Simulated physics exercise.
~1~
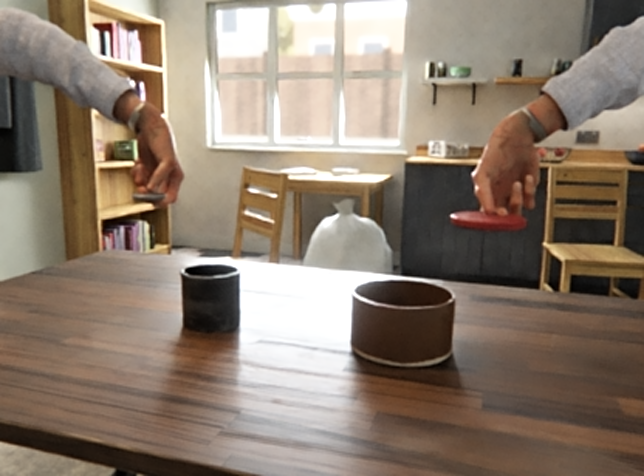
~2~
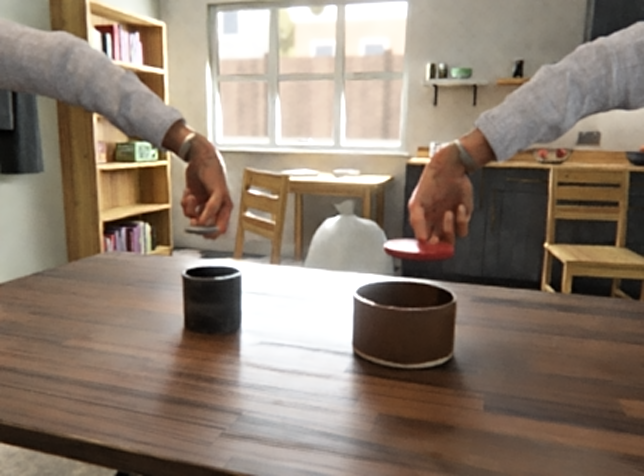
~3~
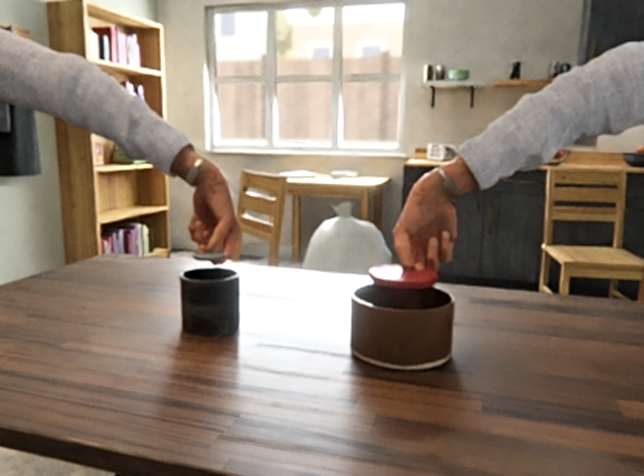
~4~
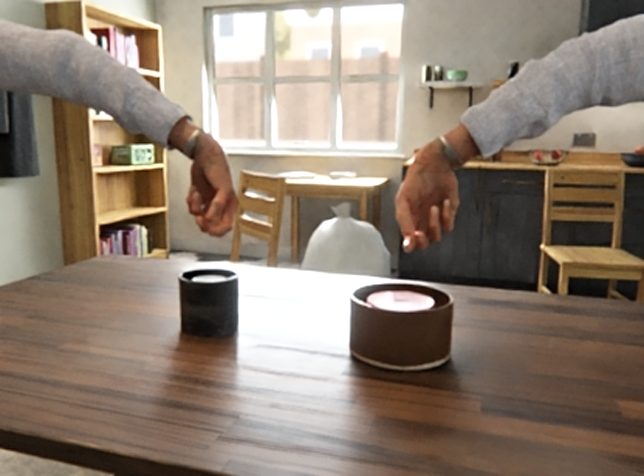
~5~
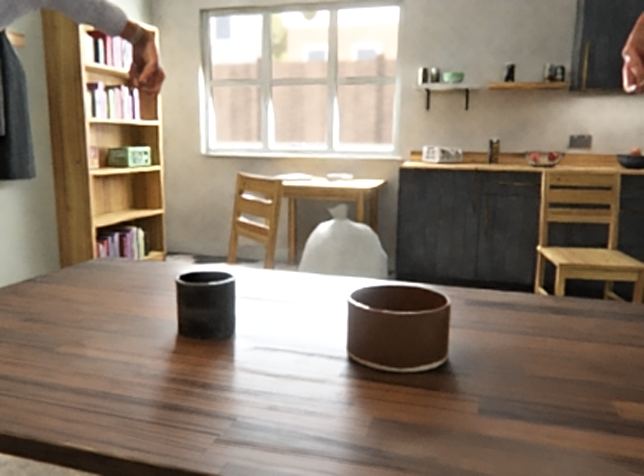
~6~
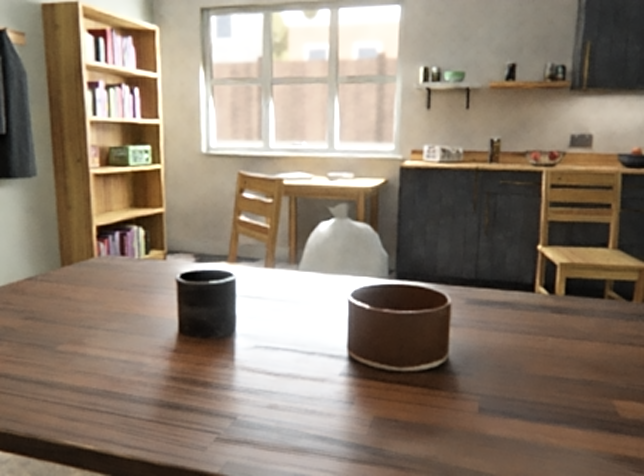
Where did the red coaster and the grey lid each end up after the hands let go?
The red coaster fell inside the brown container on the right, and the grey lid fell inside the dark beaker on the left, so neither one covered its opening.
Two hands lowered a small grey lid over the dark beaker on the left and a red coaster over the wider brown container on the right, then let go and drew away, and both pieces dropped inside, out of sight.
